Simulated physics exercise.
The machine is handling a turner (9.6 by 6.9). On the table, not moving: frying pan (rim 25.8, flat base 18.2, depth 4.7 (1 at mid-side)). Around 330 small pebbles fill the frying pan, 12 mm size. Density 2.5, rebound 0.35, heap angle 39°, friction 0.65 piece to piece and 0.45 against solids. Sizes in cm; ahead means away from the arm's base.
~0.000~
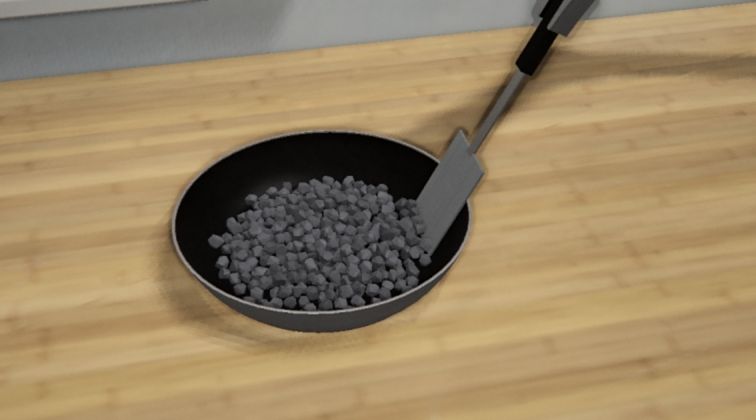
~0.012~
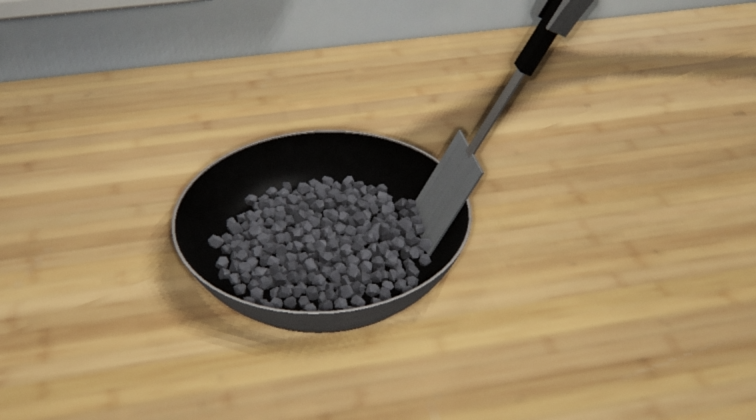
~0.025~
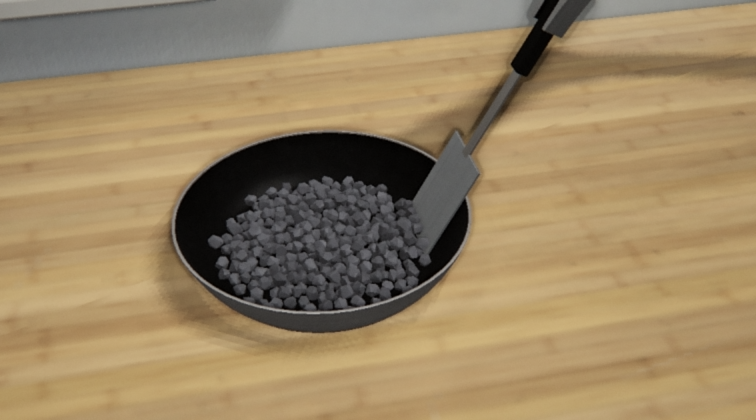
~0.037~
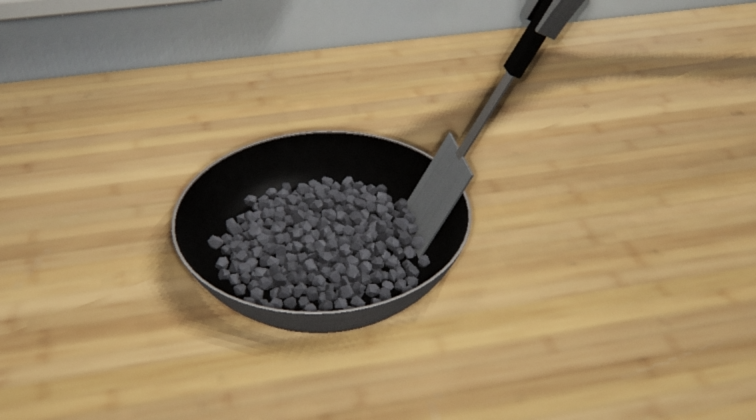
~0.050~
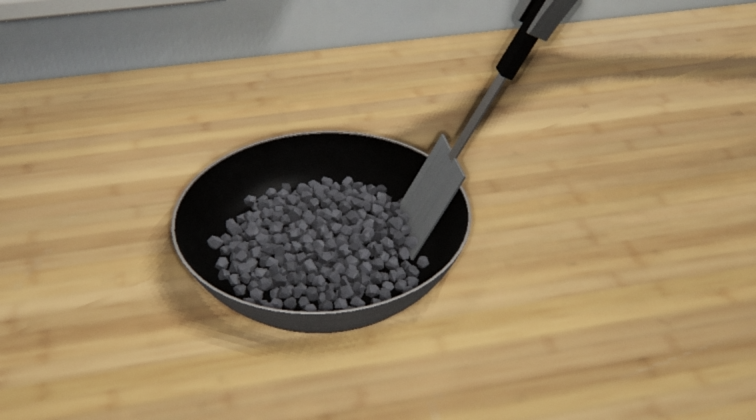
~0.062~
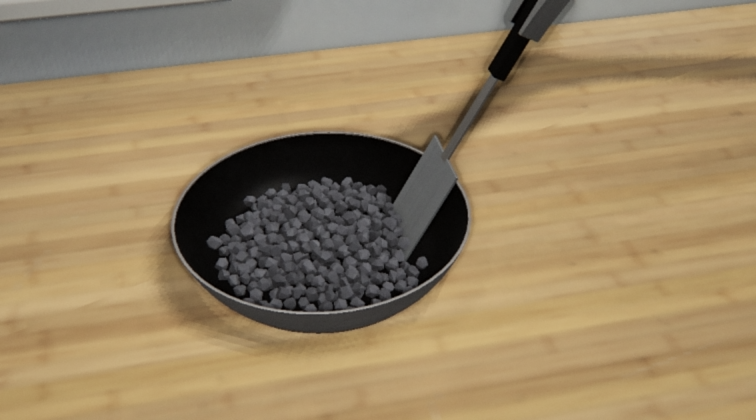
To begin with, a turner held by a machine rests its tilted blade against the right side of a heap of small grey pebbles in a black frying pan on a wooden table. The blade then edges slightly left into the heap, shifting the nearest pebbles a little, while the pan stays still.
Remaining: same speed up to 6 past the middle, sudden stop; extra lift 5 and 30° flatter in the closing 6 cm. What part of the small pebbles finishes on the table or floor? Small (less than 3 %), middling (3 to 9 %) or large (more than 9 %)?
Share on the table or floor: Small (less than 3 %).
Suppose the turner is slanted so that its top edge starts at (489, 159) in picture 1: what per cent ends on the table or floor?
About 0 per cent.
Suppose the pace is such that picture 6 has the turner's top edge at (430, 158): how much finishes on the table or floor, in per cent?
Some 5 per cent.
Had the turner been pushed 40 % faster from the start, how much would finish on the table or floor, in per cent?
Then about 5 per cent.
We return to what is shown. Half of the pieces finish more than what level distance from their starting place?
Some 4 cm.
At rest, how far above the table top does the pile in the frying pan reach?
Some 5.0 cm.
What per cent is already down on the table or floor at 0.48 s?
Some 0 per cent.
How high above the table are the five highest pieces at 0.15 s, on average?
About 3 cm.
After 0.15 s, sloping 62°, highest piece 3 above the table; 327 in the frying pan.
After 0.23 s, sloping 49°, highest piece 5 above the table; 327 in the frying pan.
After 0.48 s, sloping 32°, highest piece 5 above the table; 327 in the frying pan.
After 1.53 s, sloping 32°, highest piece 5 above the table; 327 in the frying pan.
At rest, 327 in the frying pan. That is 0 % on the table or floor.
